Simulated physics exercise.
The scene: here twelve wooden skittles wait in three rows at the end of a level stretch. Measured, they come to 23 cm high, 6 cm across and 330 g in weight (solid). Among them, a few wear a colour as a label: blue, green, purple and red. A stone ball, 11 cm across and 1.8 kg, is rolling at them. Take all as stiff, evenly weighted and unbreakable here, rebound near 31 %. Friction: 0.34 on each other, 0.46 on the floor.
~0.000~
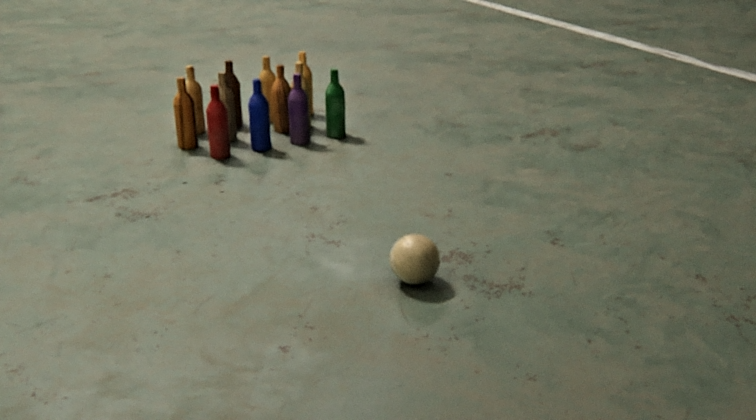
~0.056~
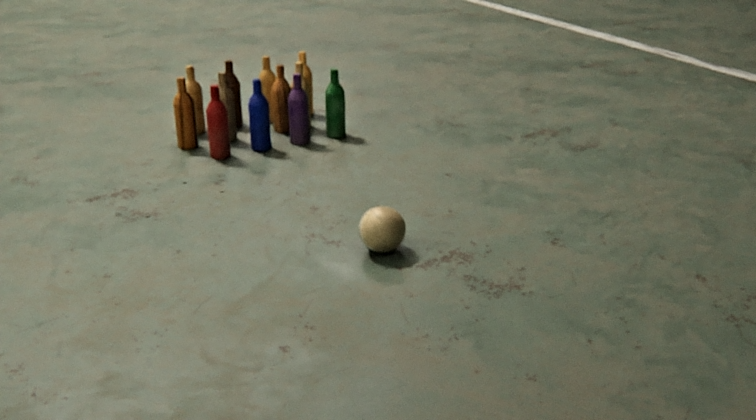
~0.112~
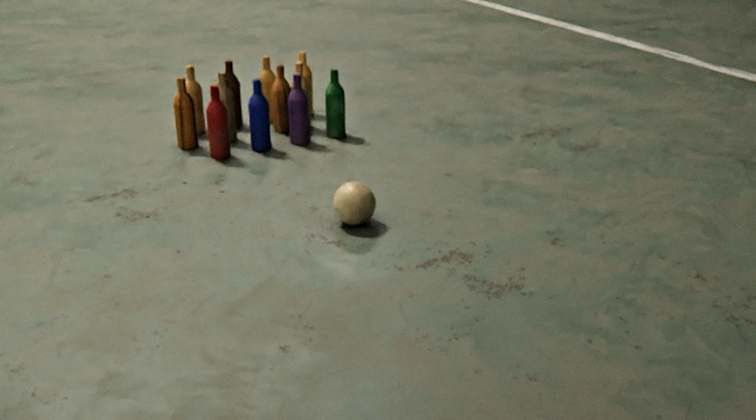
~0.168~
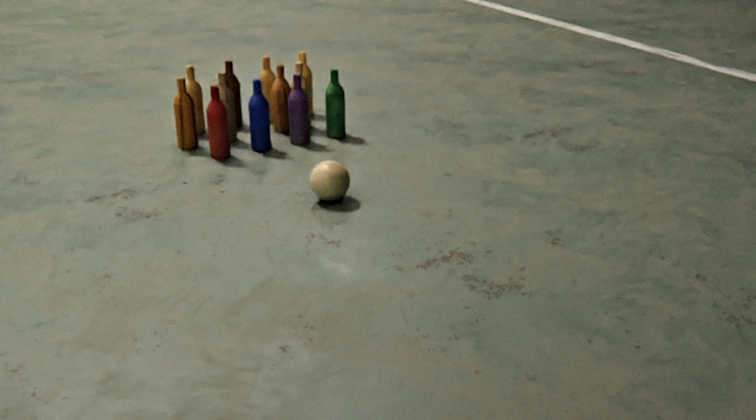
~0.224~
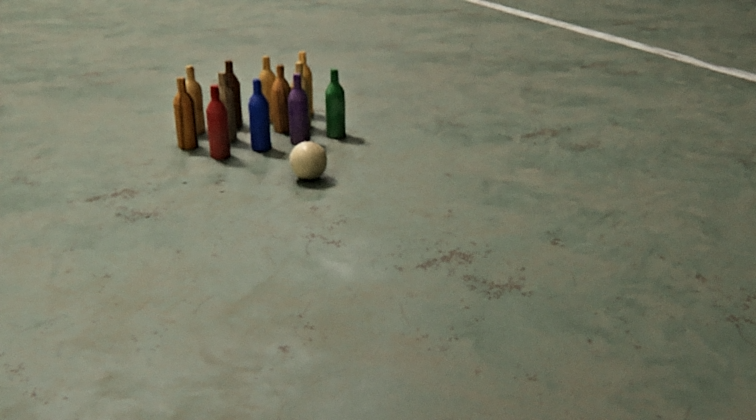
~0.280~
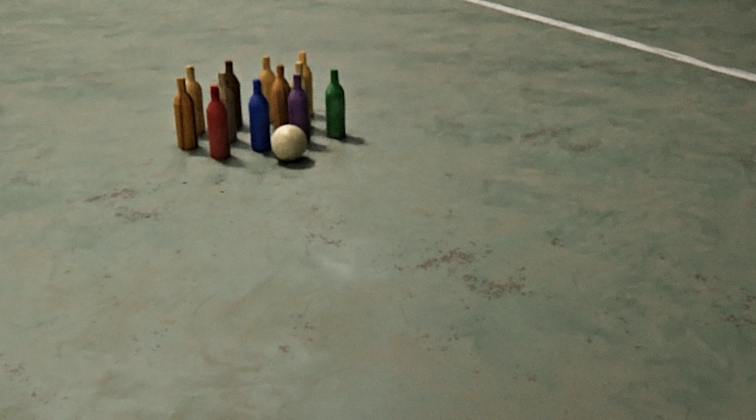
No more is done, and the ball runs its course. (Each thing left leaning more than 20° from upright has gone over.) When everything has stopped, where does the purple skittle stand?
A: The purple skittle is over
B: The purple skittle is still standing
(A) The purple skittle is over.
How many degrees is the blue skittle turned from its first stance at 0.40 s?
Around 5° from its start.
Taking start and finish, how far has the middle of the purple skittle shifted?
It ends around 30 cm from its start.
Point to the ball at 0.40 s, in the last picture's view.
About (261, 116).
After 0.40 s, ball still moving; none of the 12 skittles over, 5 disturbed; purple skittle leaning 12°; blue skittle leaning 7°.
After 0.56 s, ball still moving; 8 of the 12 skittles over; purple skittle leaning 36°; blue skittle leaning 37°.
After 1.02 s, ball still moving; 9 of the 12 skittles over; purple skittle lying flat; blue skittle lying flat.
By the end (1.4 s), ball rolling away; 9 of the 12 skittles over; purple skittle lying flat; blue skittle lying flat; red skittle unmoved. As the last picture would show them, middles, purple skittle near (351, 111), blue skittle near (234, 109).
